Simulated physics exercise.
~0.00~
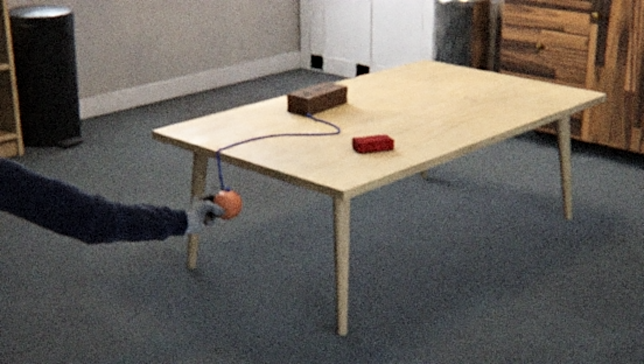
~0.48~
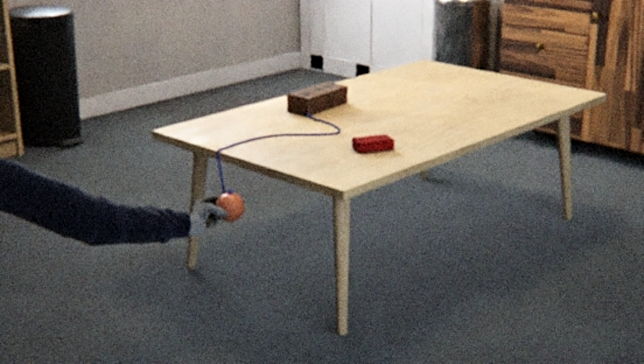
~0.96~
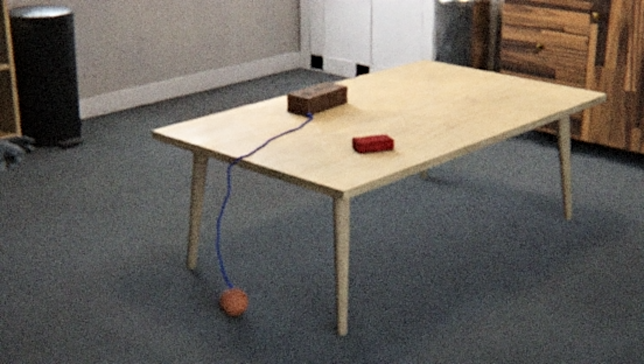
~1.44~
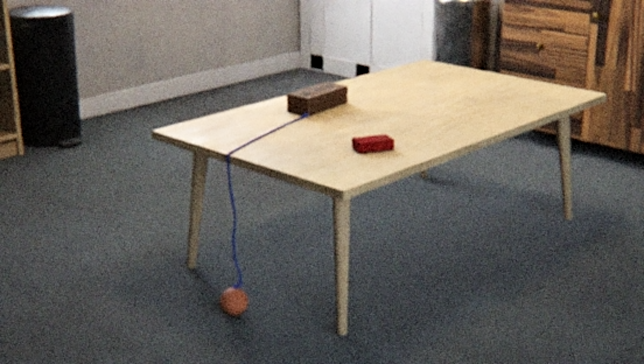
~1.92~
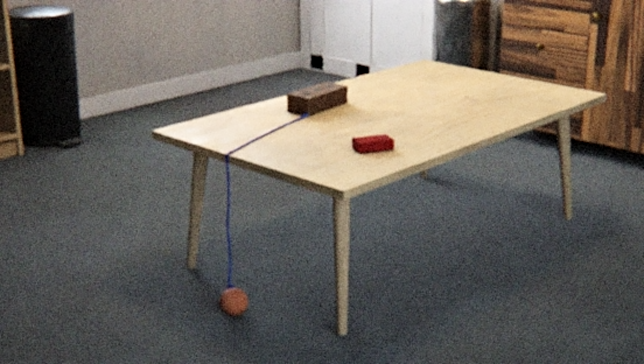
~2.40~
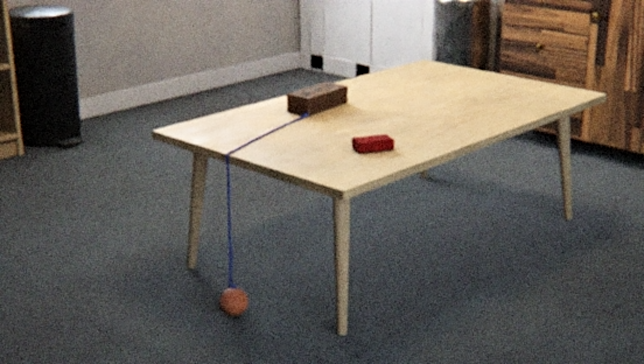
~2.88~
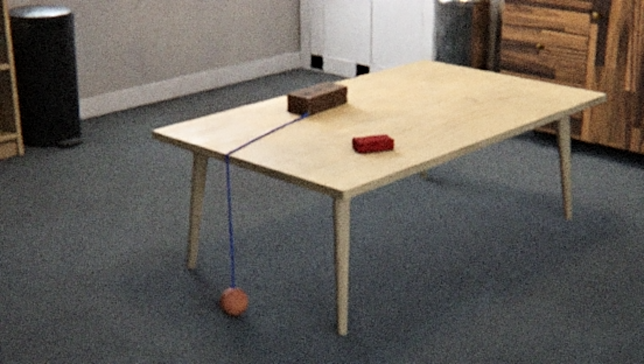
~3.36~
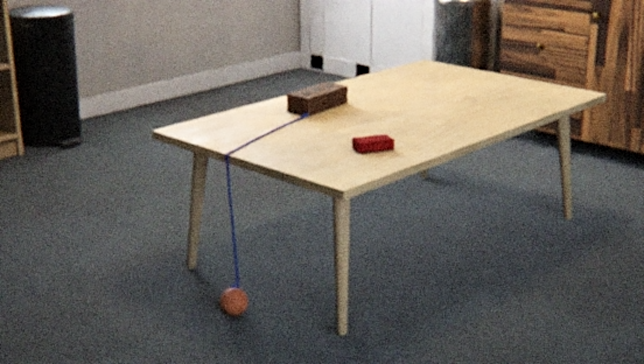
An orange, round like a ball, is held by a gloved hand in a dark sleeve just past the near left edge of a pale wooden table, seen from slightly above in a grey-carpeted room. A blue shoelace trails from it in a loose curve across the tabletop to a brown brick, with a small red sponge lying to the right. The hand opens and draws back to the left, and the orange drops to the floor. The lace straightens over the edge, sways slightly and settles. The orange rests on the carpet, while brick and sponge stay put on top.
